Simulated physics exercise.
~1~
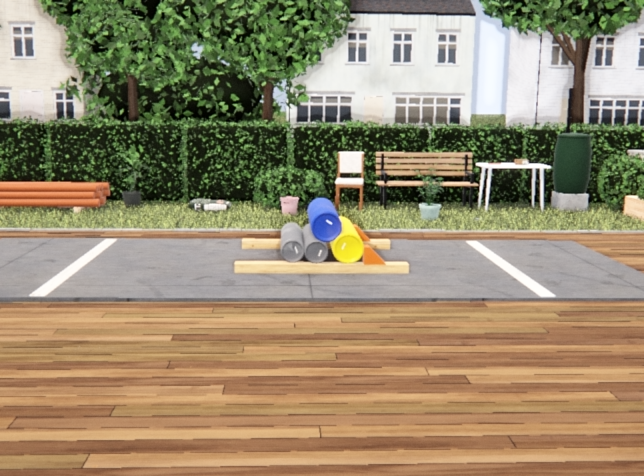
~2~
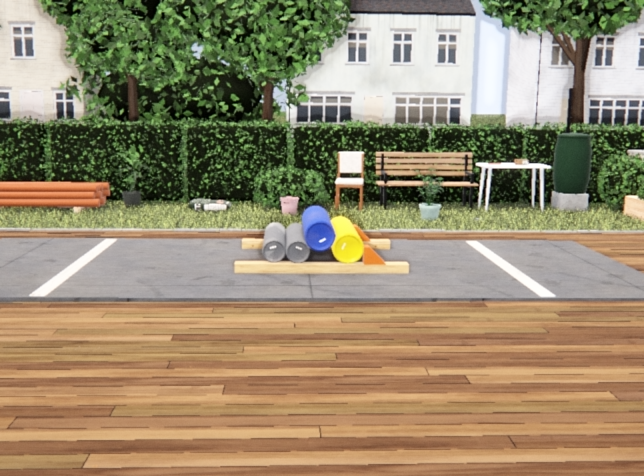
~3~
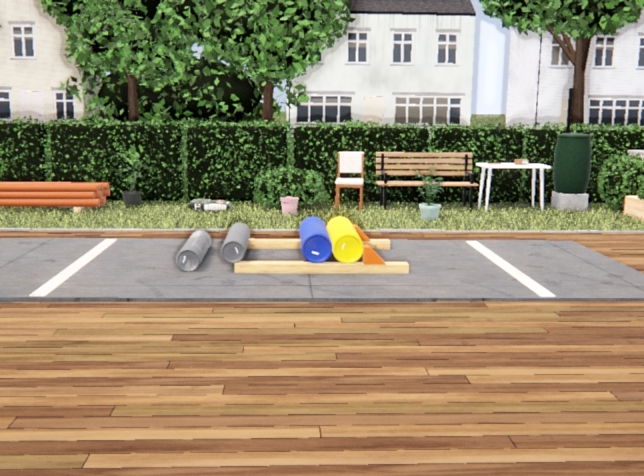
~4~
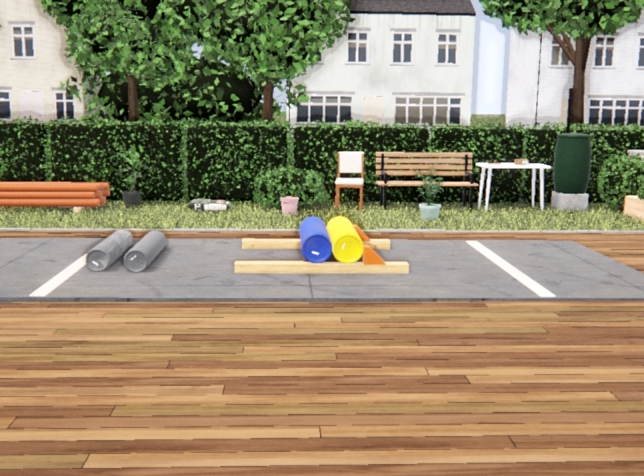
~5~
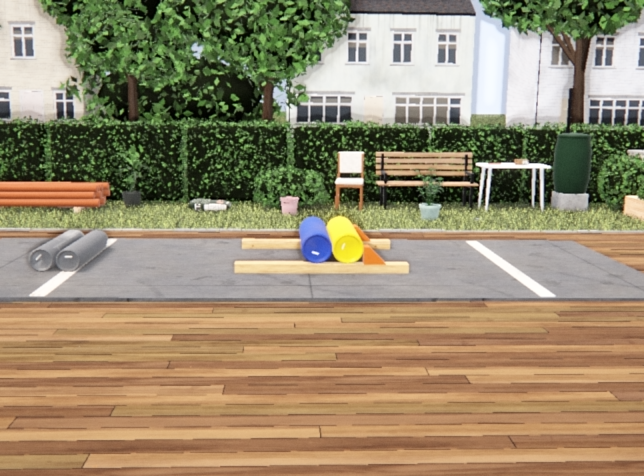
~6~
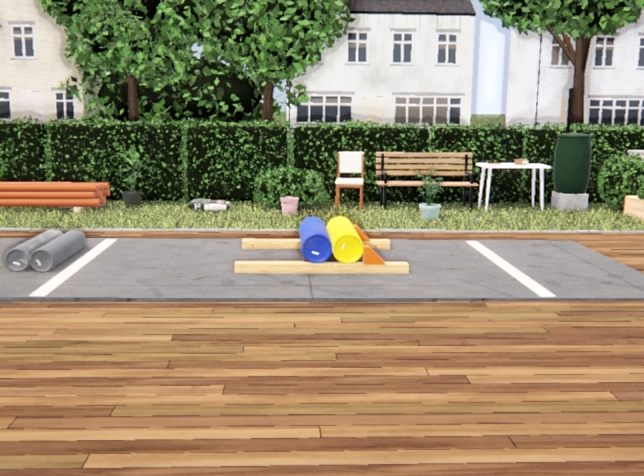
We see four cylinders stacked on wooden beams on a gray pad; the two gray ones roll away to the left and cross the white line, while the blue one drops from the top and settles on the beams beside the yellow one, which stays put.
